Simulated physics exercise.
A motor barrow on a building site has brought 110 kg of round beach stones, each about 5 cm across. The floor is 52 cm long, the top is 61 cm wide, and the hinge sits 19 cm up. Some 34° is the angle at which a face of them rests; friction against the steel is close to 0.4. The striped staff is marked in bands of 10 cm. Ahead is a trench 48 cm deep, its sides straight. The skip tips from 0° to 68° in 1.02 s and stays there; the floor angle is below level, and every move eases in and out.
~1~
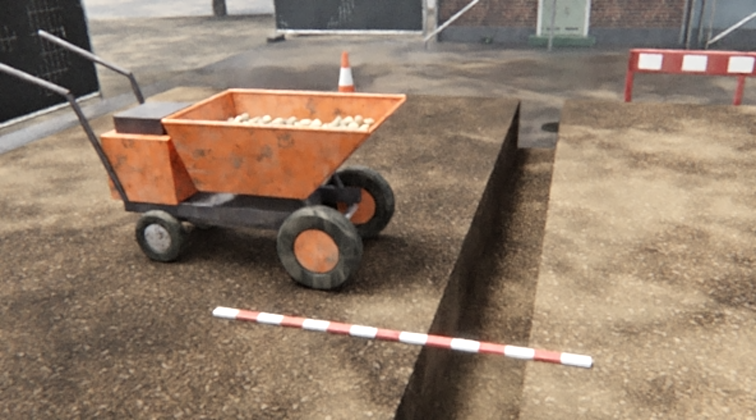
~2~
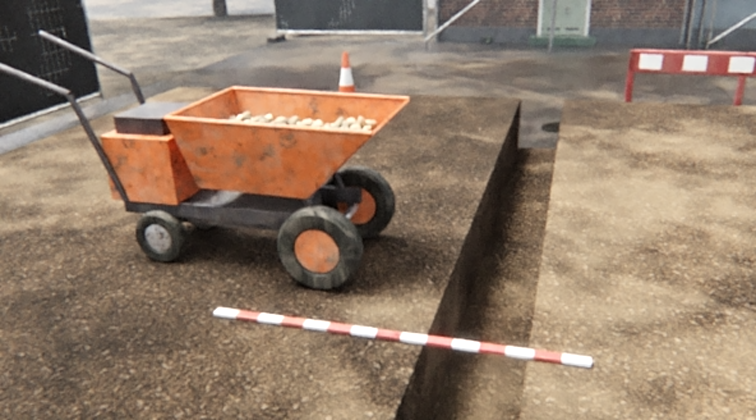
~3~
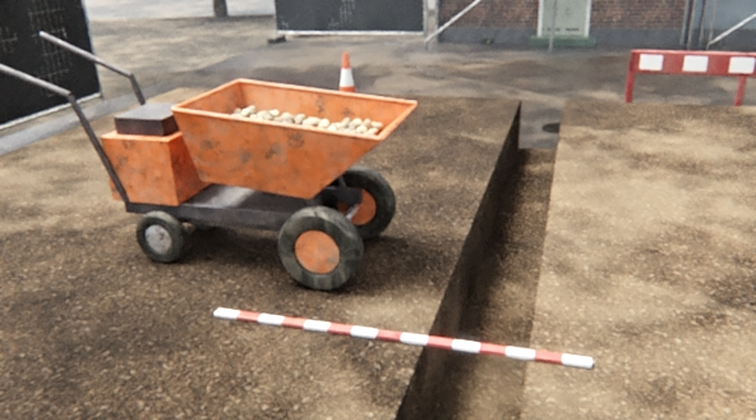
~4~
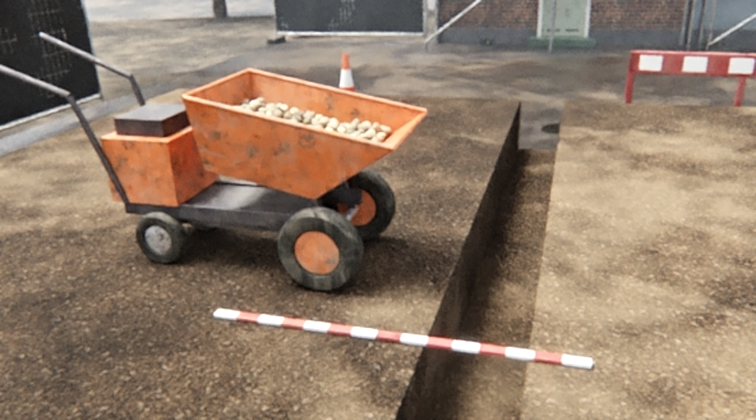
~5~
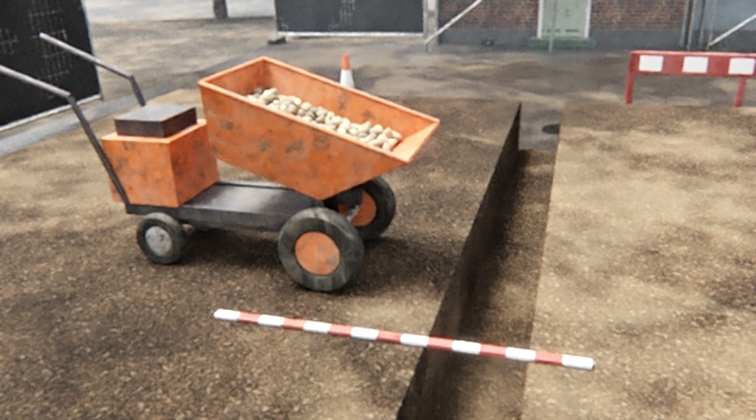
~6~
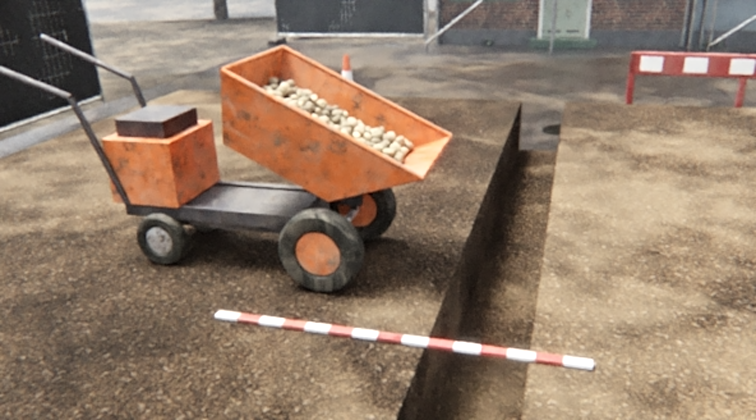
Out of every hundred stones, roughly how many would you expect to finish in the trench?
Close to 86 in every hundred.
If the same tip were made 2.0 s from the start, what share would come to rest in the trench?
I'd put it at some 95 in a hundred.
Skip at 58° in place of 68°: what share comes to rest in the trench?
It comes out at about 85 percent.
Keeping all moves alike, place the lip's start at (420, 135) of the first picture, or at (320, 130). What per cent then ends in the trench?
I'd expect some 30 per cent, then some 95.
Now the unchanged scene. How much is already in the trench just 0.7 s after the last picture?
Something like 30 in a hundred.
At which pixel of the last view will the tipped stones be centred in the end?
The tipped stones centre close to (506, 356).
Then, 0.3 s after the last picture the floor is at 57°, 100 % in the skip; the foremost stones are at (448, 206).
Then, 0.7 s after the last picture the floor is at 68°, 66 % in the skip, 32 % in the trench, 1 % past the trench; the foremost stones are at (552, 284).
Then, 1.0 s after the last picture the floor is at 68°, 19 % in the skip, 67 % in the trench, 14 % past the trench; the foremost stones are at (683, 296).
Then, 3.0 s after the last picture the floor is at 68°, 0 % in the skip, 86 % in the trench, 14 % past the trench; the foremost stones are past the picture's edge.
